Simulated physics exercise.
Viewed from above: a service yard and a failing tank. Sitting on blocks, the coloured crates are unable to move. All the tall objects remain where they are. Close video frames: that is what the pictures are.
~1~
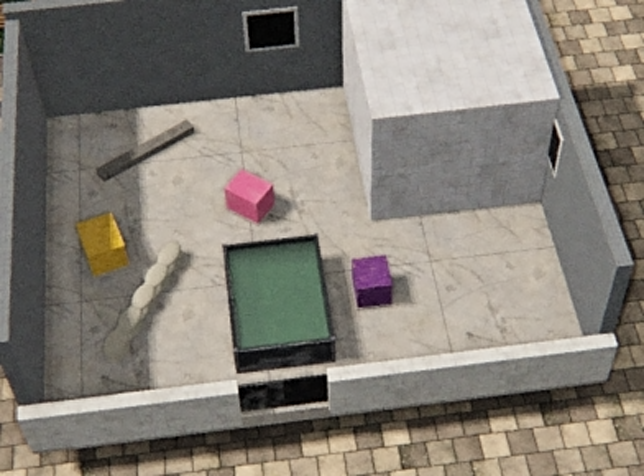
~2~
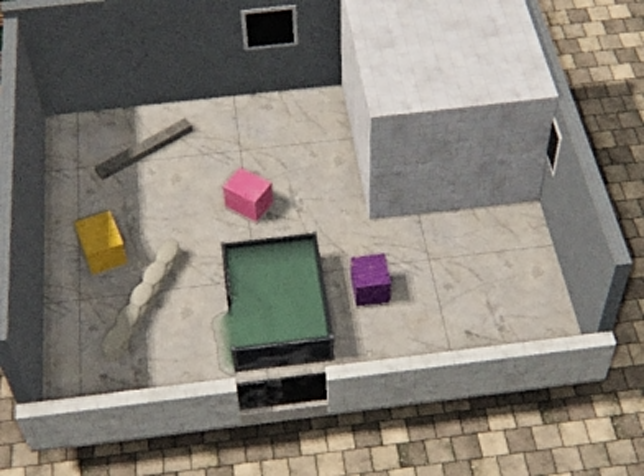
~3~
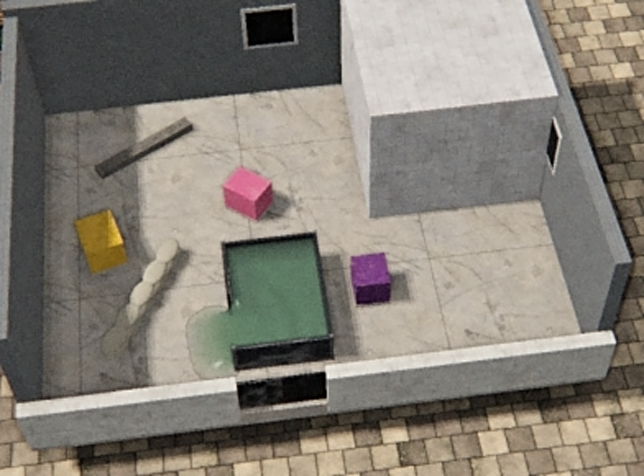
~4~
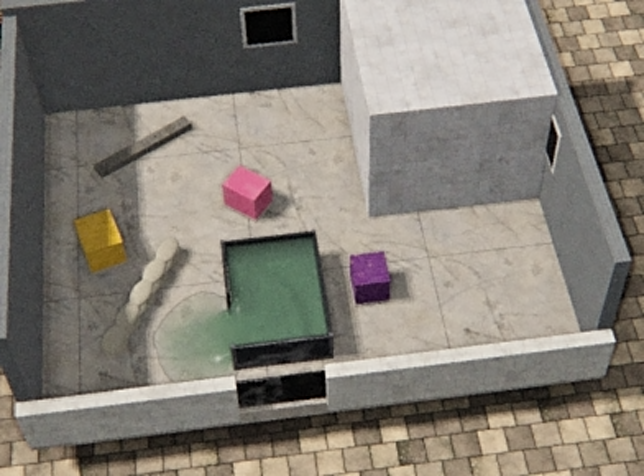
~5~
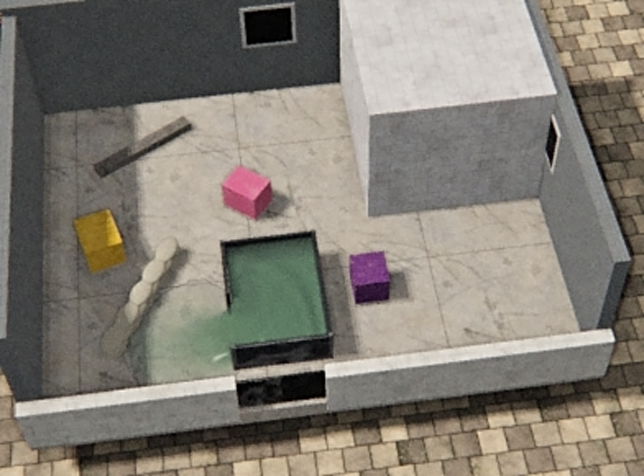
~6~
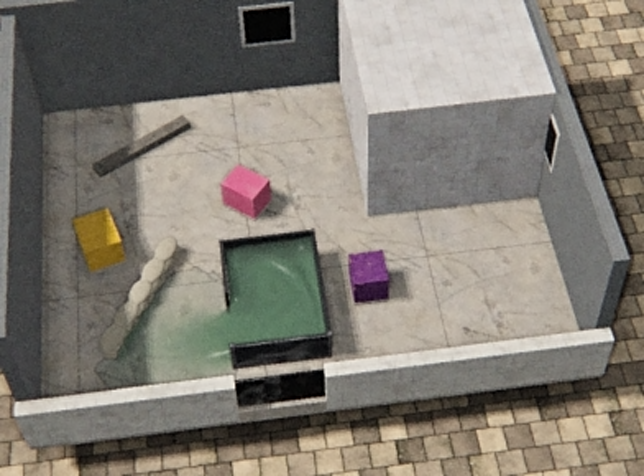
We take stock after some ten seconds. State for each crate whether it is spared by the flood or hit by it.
Outcome: The purple crate will be missed by the water; the pink crate will be caught by the water; the yellow crate will be caught by the water.
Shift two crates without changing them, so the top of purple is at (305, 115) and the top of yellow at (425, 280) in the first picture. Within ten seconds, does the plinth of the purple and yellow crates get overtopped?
Result: Purple one is overtopped; yellow one avoids the flood.
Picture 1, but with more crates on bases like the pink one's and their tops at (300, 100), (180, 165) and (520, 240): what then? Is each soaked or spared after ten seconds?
Crate one is touched by the flood; crate two is touched by the flood; crate three avoids the flood.
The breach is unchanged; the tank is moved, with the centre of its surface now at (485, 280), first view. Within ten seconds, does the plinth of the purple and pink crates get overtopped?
The purple crate is soaked; the pink crate ends up wet.
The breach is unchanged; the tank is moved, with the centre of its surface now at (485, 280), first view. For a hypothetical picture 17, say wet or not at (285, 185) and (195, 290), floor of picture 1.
The first spot is not reached, while the second is wetted.
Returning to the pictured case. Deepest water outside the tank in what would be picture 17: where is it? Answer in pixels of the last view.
Somewhere near (42, 423), I think.
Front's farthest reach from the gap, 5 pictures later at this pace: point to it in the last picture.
I reckon the front has reached (42, 423) by then.
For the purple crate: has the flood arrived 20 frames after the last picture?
Purple: Dry.
A moment on, water covers 10 % of the floor; the purple crate not reached, the pink crate not reached, the yellow crate not reached.
Next, water covers 15 % of the floor; the purple crate not reached, the pink crate not reached, the yellow crate not reached.
Then, water covers 30 % of the floor; the purple crate not reached, the pink crate water round its plinth, the yellow crate water round its plinth.
Later, water covers 50 % of the floor; the purple crate not reached, the pink crate water round its plinth, the yellow crate water round its plinth.
In the end, water covers 80 % of the floor; the purple crate stayed above the water, the pink crate was topped, the yellow crate was topped.
